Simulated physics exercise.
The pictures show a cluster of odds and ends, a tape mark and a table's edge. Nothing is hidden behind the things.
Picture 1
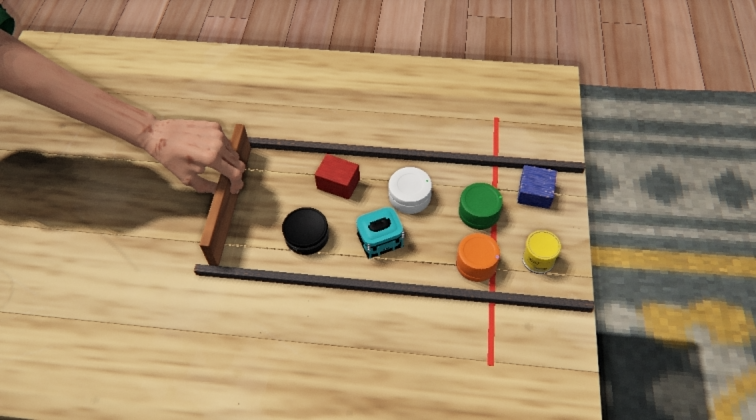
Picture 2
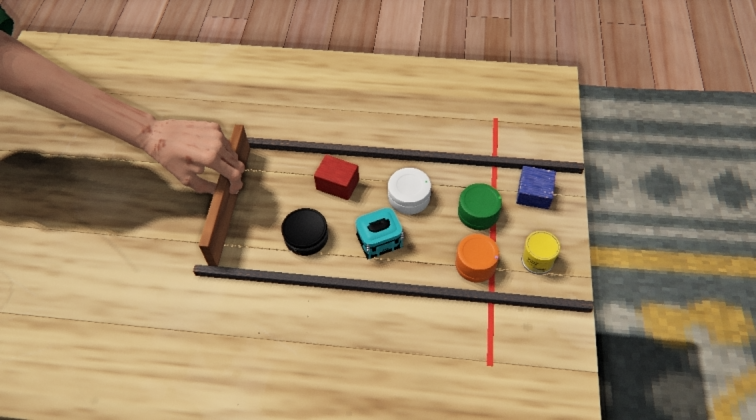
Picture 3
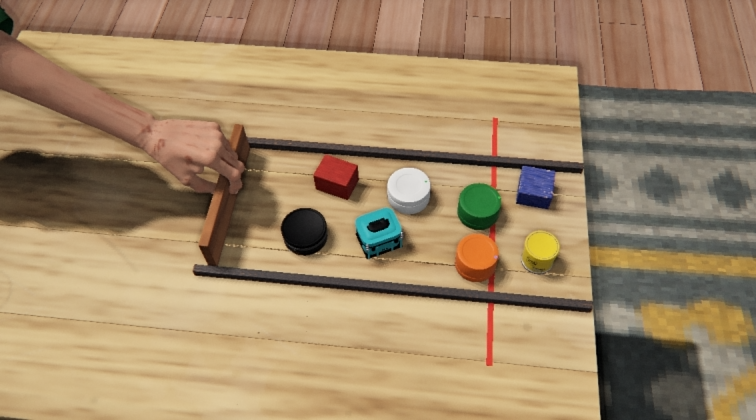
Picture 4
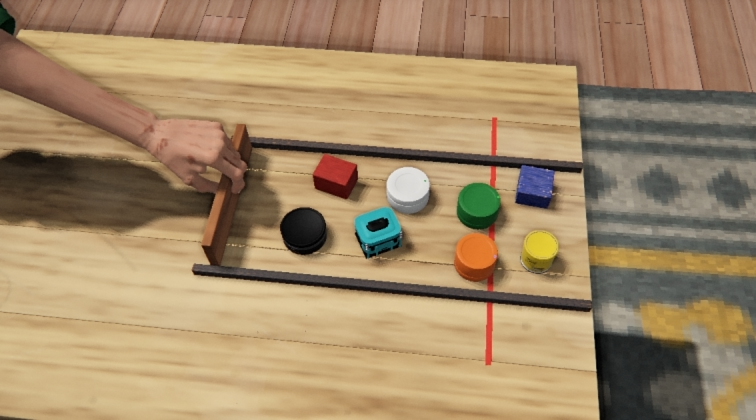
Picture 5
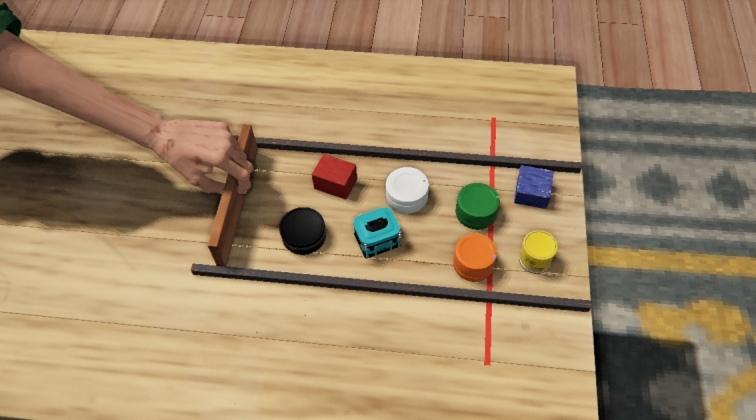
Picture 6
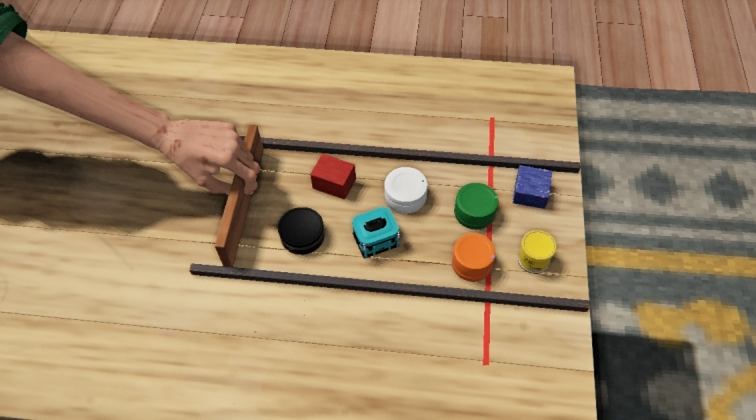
A hand reaching in from the left holds an upright wooden board between two dark rails on a pale wood tabletop, seen from above, with plank flooring and a patterned rug beyond. Right of it sit a red block, black and white lids, a turquoise case, then green, orange, blue and yellow pieces near a red line. The board stays nearly still, then slides slightly right, touching nothing, while the view drifts very faintly.
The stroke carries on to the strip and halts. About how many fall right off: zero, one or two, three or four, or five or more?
As it turns out, the number that fall off is one or two.
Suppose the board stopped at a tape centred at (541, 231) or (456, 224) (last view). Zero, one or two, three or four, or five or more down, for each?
One after another: Five or more; no fall at all.
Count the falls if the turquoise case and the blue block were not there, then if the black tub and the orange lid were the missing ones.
The counts: 0 and 0.
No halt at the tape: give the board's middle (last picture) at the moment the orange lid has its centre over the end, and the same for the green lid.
Near (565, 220) and (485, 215).
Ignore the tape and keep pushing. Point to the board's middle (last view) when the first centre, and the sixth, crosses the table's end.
First at (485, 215), next at (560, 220).
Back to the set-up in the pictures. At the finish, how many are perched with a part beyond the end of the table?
The number is 1.
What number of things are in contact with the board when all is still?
That makes 2.
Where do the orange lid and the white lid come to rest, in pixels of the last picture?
First (530, 274), then (550, 199).
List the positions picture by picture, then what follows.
Yellow pot (541, 252); blue block (537, 187); green lid (480, 206); board (227, 193); tape (494, 227), in the first picture.
Blue block (536, 188); turquoise case (379, 233), in the second picture.
Green lid (479, 206); red block (337, 177), in the third picture.
Yellow pot (539, 252); white lid (408, 190), in the fourth picture.
Blue block (534, 187); orange lid (475, 258), in the fifth picture.
Yellow pot (536, 252); blue block (532, 187); green lid (476, 206); board (241, 194); tape (490, 227), in the sixth picture.
Early on, none off yet; yellow pot at rest near (536, 252); blue block at rest near (532, 187); green lid at rest near (476, 206).
A while later, none off yet; yellow pot at rest near (536, 252); blue block at rest near (533, 187); green lid travelled about its own width near (514, 214).
Finally, the number that fall off is one or two; lost, green lid.
